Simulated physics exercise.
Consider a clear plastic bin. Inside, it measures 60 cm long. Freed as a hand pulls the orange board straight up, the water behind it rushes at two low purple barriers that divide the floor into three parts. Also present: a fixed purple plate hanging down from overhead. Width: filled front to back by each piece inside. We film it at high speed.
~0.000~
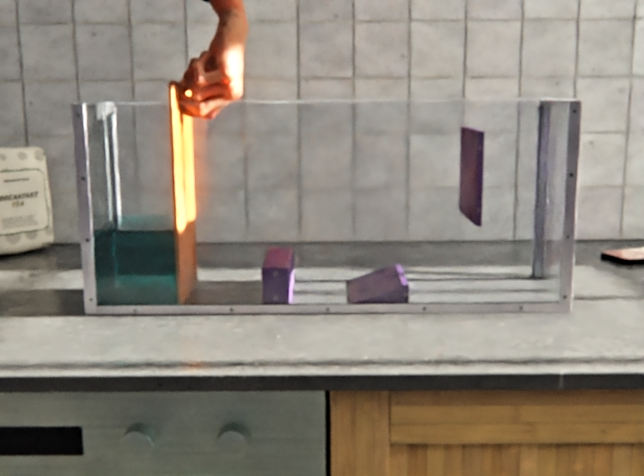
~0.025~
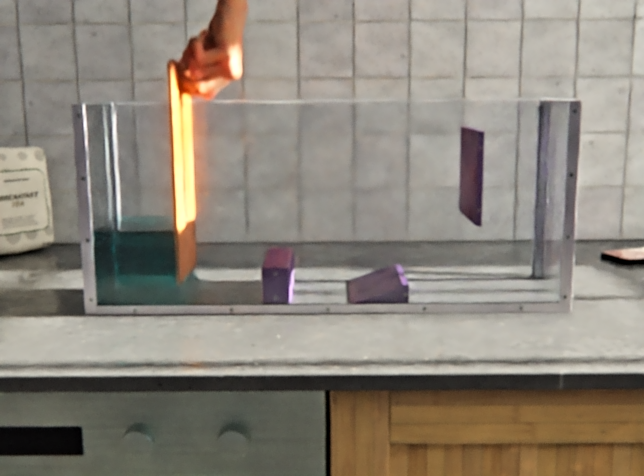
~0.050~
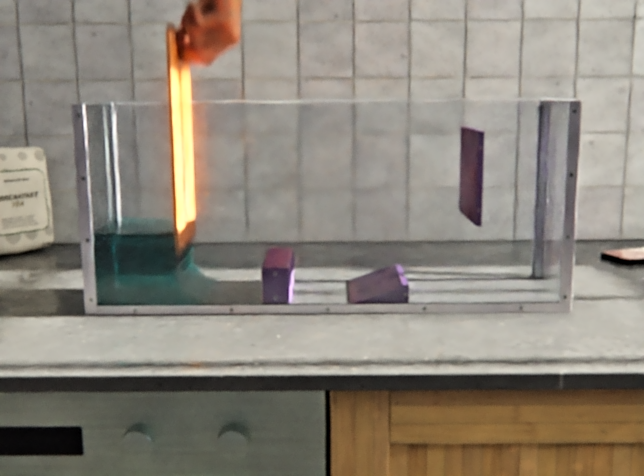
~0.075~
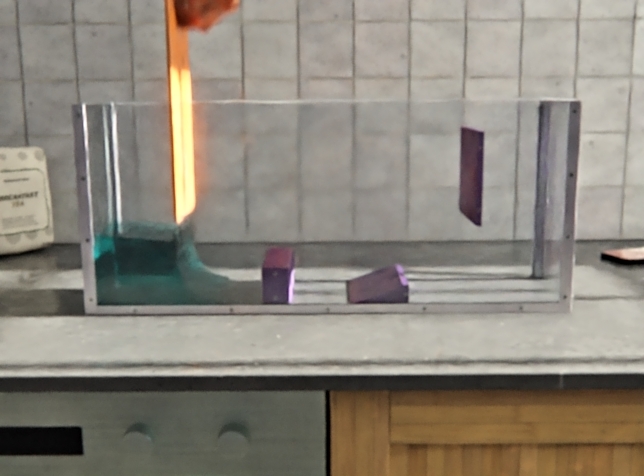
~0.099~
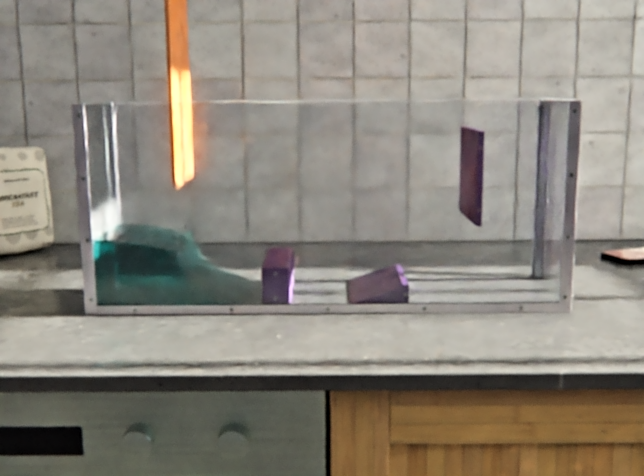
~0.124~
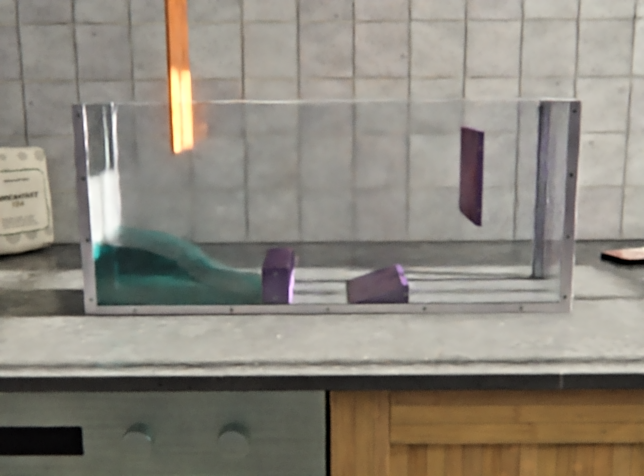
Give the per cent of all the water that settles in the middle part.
Close to 10 per cent.
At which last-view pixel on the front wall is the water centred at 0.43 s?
Around (216, 280).
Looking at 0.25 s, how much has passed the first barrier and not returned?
Roughly 0 percent.
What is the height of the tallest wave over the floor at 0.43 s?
About 13.0 cm.
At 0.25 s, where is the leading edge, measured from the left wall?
Roughly 22 centimetres out.
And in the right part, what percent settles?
Share at rest: Close to 8 %.
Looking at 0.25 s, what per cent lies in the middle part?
Share below divider tops: Approx. 0 %.
Then, 0.25 s in, the shares are 100, 0 and 0 per cent from left to right.
Then, 0.43 s in, the shares are 86, 14 and 0 per cent from left to right.
Then, 0.76 s in, the shares are 85, 7 and 8 per cent from left to right.
Finally, the split from left to right is 81, 10 and 9 per cent.
